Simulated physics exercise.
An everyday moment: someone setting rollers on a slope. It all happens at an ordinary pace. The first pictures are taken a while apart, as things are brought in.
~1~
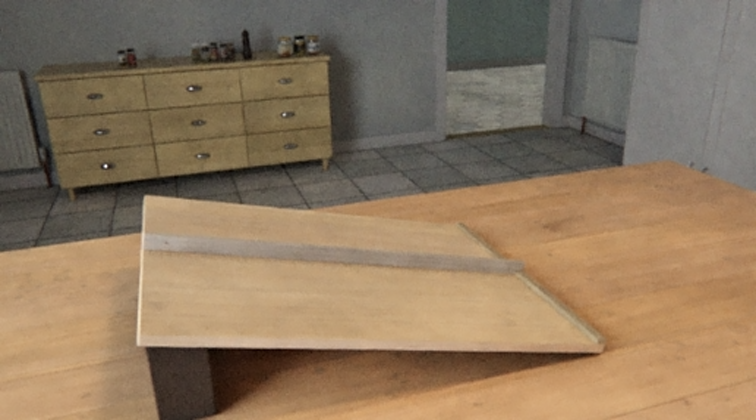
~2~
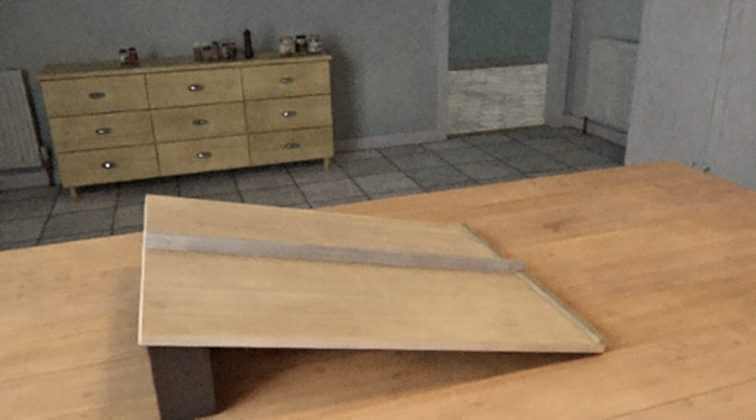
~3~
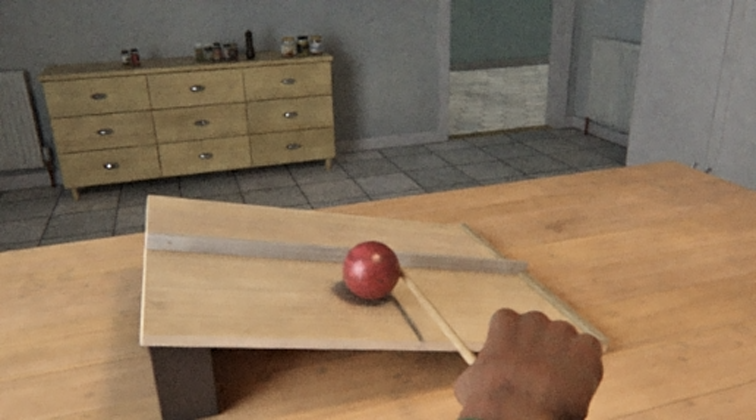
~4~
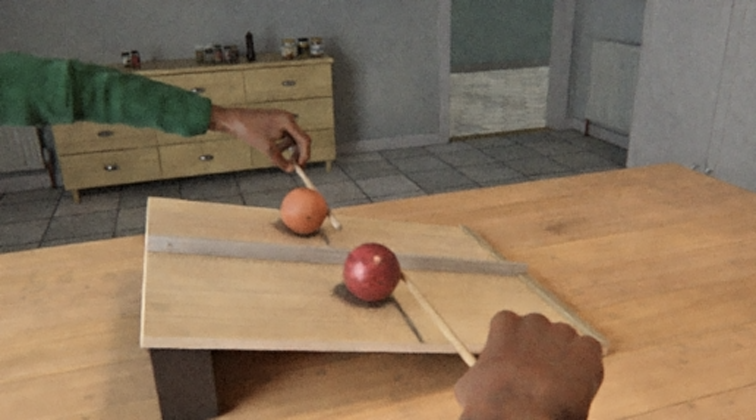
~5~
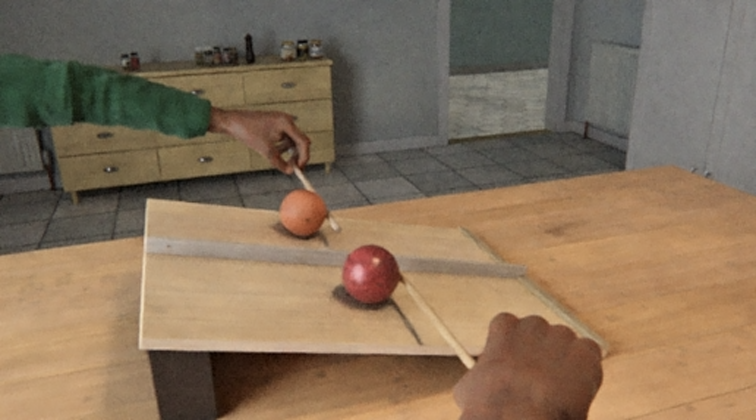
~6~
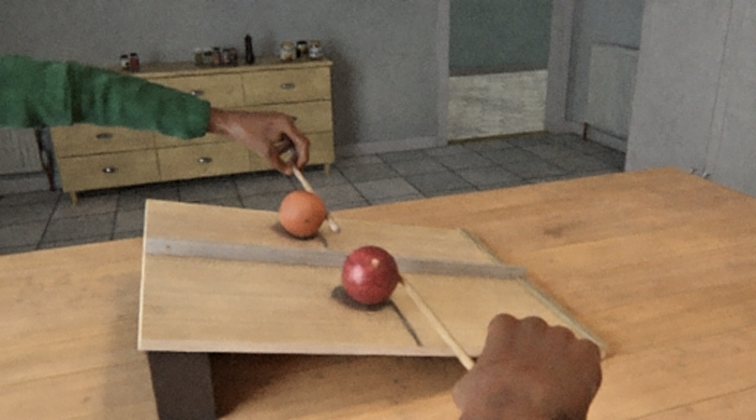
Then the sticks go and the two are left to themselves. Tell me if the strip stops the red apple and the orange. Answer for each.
Here the red apple runs past the strip, the orange runs past the strip.
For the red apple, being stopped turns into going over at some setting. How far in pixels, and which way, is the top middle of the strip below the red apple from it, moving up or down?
Some 8 pixels, up.
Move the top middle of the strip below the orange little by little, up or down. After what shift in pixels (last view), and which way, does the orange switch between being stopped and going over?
Roughly 8 pixels up.
Then, 0.64 s past the last view, red apple rolling on the board near (569, 277); orange rolling on the board near (481, 232).
Then, 1.14 s past the last view, red apple off the board; orange off the board near (696, 210).
Finally, the red apple goes over the end; the orange goes over the end.
